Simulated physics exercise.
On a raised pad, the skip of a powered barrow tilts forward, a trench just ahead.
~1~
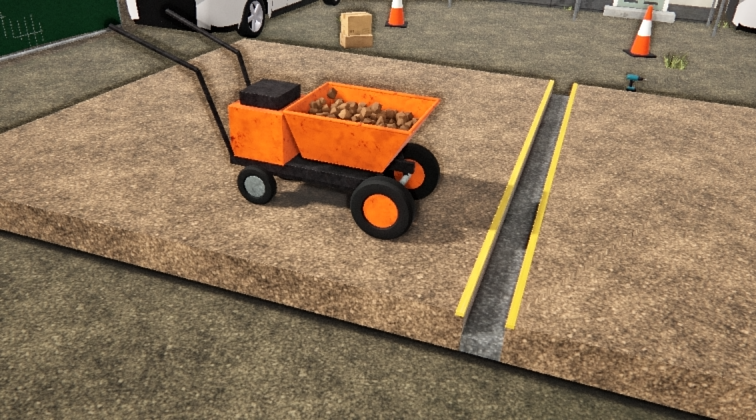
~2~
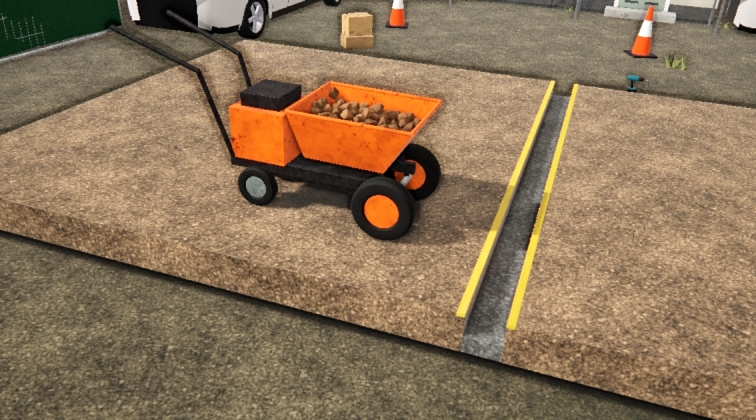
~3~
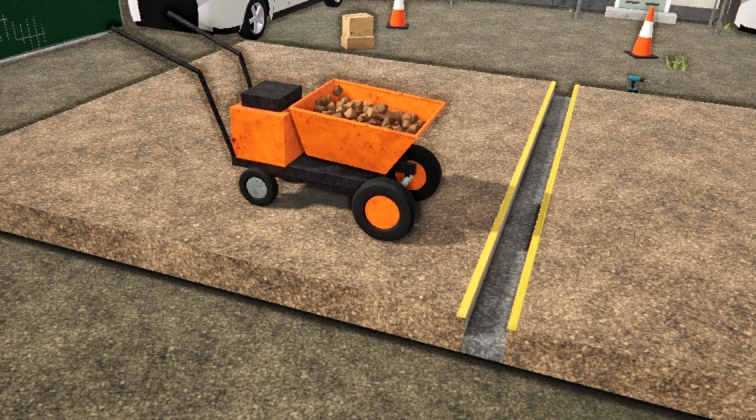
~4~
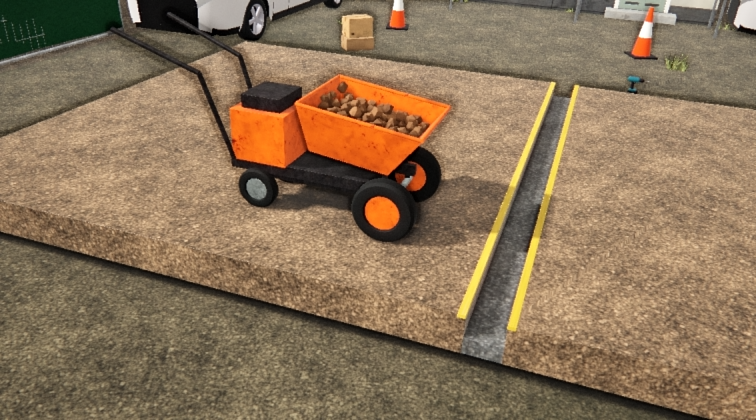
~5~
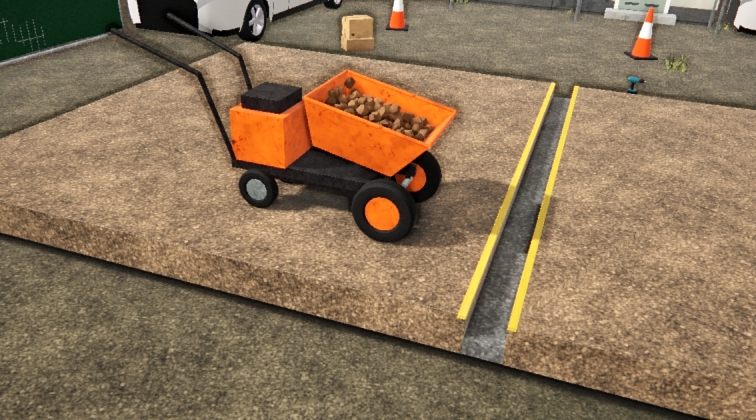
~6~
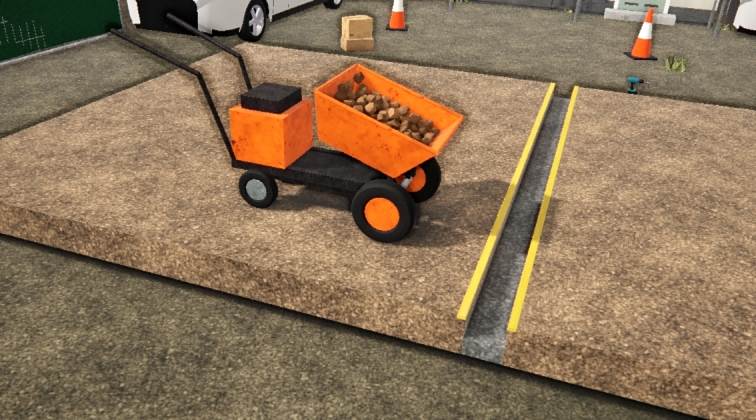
An orange powered barrow stands still while its skip of brown clods tilts forward toward the right.
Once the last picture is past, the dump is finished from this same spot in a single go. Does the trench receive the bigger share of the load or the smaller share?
Trench gets most.
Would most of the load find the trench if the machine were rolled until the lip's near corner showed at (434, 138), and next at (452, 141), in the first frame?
The bulk; a minority.
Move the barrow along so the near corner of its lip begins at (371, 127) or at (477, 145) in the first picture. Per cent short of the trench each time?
The first gives close to 50 per cent and the second 0 per cent.
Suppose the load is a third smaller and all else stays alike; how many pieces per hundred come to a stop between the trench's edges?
Close to 80 in a hundred.
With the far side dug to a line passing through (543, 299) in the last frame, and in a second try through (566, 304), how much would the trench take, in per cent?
The share would be 80 % first and 90 % second.
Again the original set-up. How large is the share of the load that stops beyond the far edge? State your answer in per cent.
Near 15 in every hundred.
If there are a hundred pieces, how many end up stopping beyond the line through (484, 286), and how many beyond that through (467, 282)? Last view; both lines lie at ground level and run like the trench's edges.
Respectively 70 and 90 percent.
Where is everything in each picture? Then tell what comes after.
The first picture shows lip of the skip at (409, 133), level; top of the load at (358, 119), clay clods; first edge of the trench at (473, 280); far edge at (520, 291), the trench under half as wide as the skip, and about half as deep as wide.
The second picture shows lip of the skip at (412, 135), level; top of the load at (349, 117).
The third picture shows lip of the skip at (416, 137), tipped barely; top of the load at (352, 116).
The fourth picture shows lip of the skip at (422, 141), tipped a little; top of the load at (357, 114).
The fifth picture shows lip of the skip at (429, 147), tipped a little; top of the load at (354, 107).
The sixth picture shows lip of the skip at (437, 153), tipped clearly; top of the load at (362, 103); first edge of the trench at (474, 283); far edge at (521, 294).
Soon, skip tipped steeply; all in the skip.
A while on, skip tipped right over; most in the skip; a small part short of the trench; a small part in or heaped over the trench; a stray few falling.
Towards the end, skip tipped right over; a small part in the skip; a small part short of the trench; about two thirds in or heaped over the trench; a small part beyond it.
Finally, skip tipped right over; a small part in the skip; about a quarter short of the trench; about two thirds in or heaped over the trench; a small part beyond it.
